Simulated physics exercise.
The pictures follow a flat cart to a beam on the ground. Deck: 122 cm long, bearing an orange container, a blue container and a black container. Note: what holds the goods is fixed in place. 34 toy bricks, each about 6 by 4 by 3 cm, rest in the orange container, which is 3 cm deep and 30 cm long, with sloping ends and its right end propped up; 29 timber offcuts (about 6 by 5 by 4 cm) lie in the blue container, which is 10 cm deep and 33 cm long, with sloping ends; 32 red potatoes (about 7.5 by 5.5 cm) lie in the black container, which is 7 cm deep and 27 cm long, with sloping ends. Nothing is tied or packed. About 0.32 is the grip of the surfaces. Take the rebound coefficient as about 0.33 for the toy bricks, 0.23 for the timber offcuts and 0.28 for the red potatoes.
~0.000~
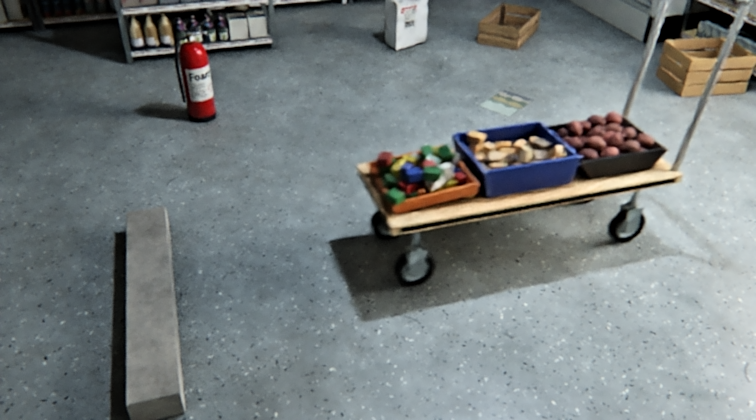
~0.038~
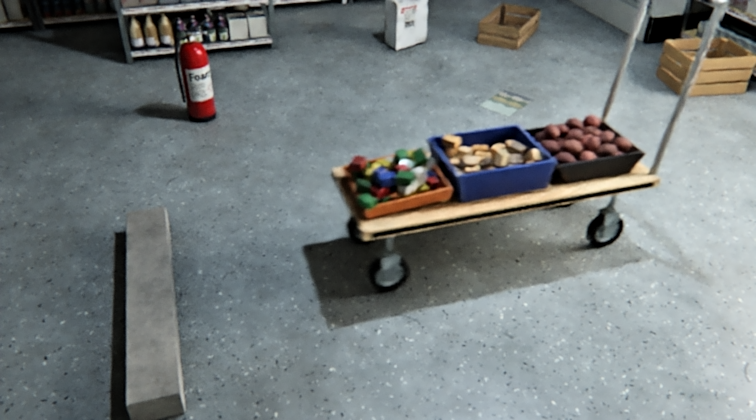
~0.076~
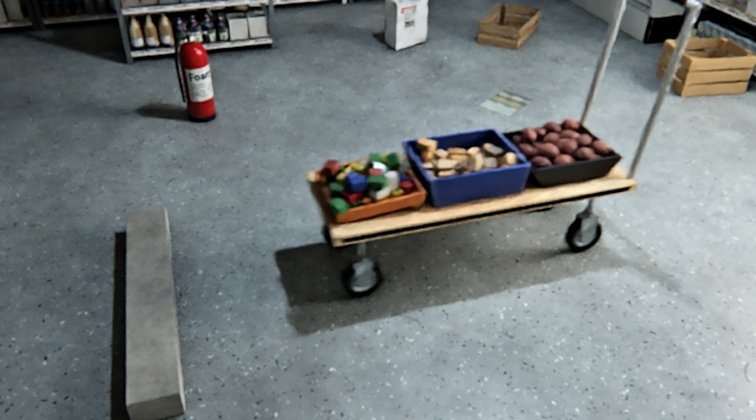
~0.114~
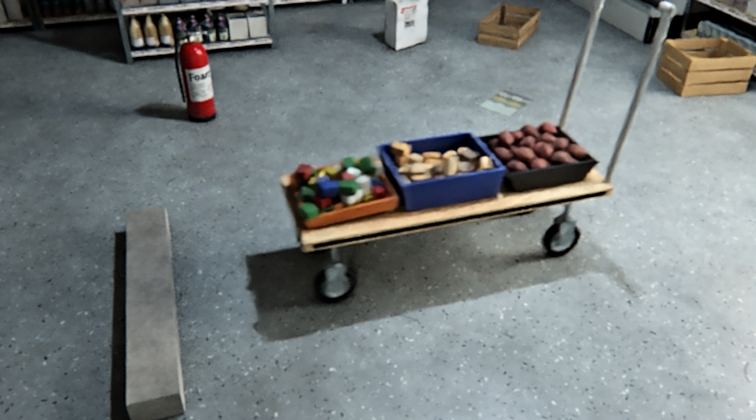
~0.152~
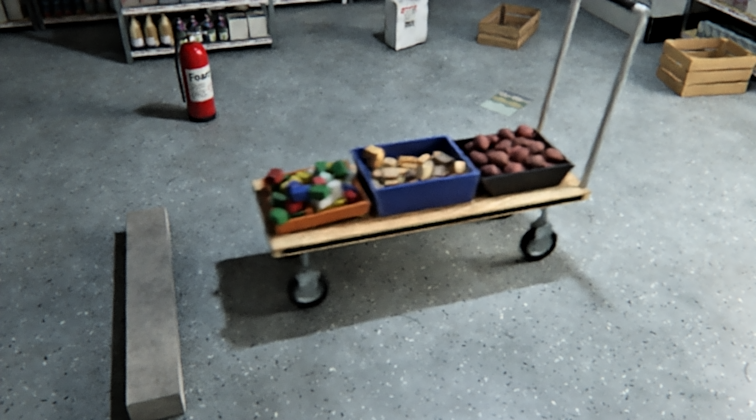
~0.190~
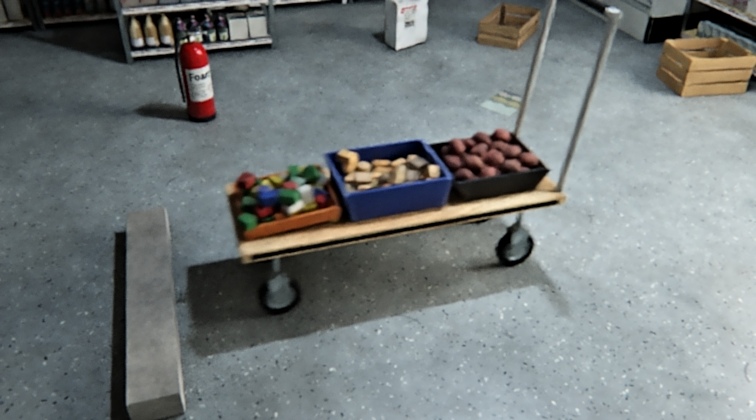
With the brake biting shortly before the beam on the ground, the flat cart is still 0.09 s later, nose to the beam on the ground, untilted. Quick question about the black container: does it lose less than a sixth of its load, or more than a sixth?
It is going to lose a larger share than a sixth.
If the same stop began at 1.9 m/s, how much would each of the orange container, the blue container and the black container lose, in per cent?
In that case orange container 40, blue container 0, black container 0 per cent.
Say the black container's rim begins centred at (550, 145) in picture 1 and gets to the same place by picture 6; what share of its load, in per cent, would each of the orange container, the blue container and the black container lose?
That would give orange container 30 %, blue container 0 % and black container 0 %.
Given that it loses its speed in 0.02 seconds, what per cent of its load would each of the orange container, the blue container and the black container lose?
Result - orange container: 60 percent, blue container: 0 percent, black container: 40 percent.
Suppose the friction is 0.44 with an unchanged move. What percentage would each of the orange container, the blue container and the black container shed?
In that setup orange container sheds 40 percent, blue container sheds 0 percent, and black container sheds 20 percent.
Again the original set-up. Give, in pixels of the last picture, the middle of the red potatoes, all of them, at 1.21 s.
Near (386, 178).
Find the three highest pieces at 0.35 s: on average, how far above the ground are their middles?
50 cm.
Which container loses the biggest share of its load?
The orange container is the one.
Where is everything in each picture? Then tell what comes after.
In the first frame (each is followed by its nearest rim corner in this view), black container, (585, 162); orange container, (394, 204); 82 cm short of the stop; none out.
Black container, (560, 166); orange container, (366, 208); 71 cm short of the stop, in the second frame.
Black container, (535, 170); orange container, (337, 213); 61 cm short of the stop, in the third frame.
Black container, (510, 174); orange container, (308, 218); 50 cm short of the stop, in the fourth frame.
Black container, (484, 178); orange container, (277, 224); 40 cm short of the stop, in the fifth frame.
Black container, (458, 183); orange container, (246, 229); 29 cm short of the stop; none out, in the sixth frame.
After 0.25 s, braking starts.
After 0.35 s, orange container 29 in, 5 out, blue container 29 in, 0 out and black container 32 in, 0 out.
After 0.47 s, orange container 19 in, 15 out, blue container 28 in, 1 out and black container 27 in, 5 out.
After 0.70 s, orange container 16 in, 18 out, blue container 28 in, 1 out and black container 22 in, 10 out.
Final count (at 1.21 s), orange container 16 in, 18 out, blue container 28 in, 1 out and black container 23 in, 9 out. Asked share, 9 of 32, 28 per cent.
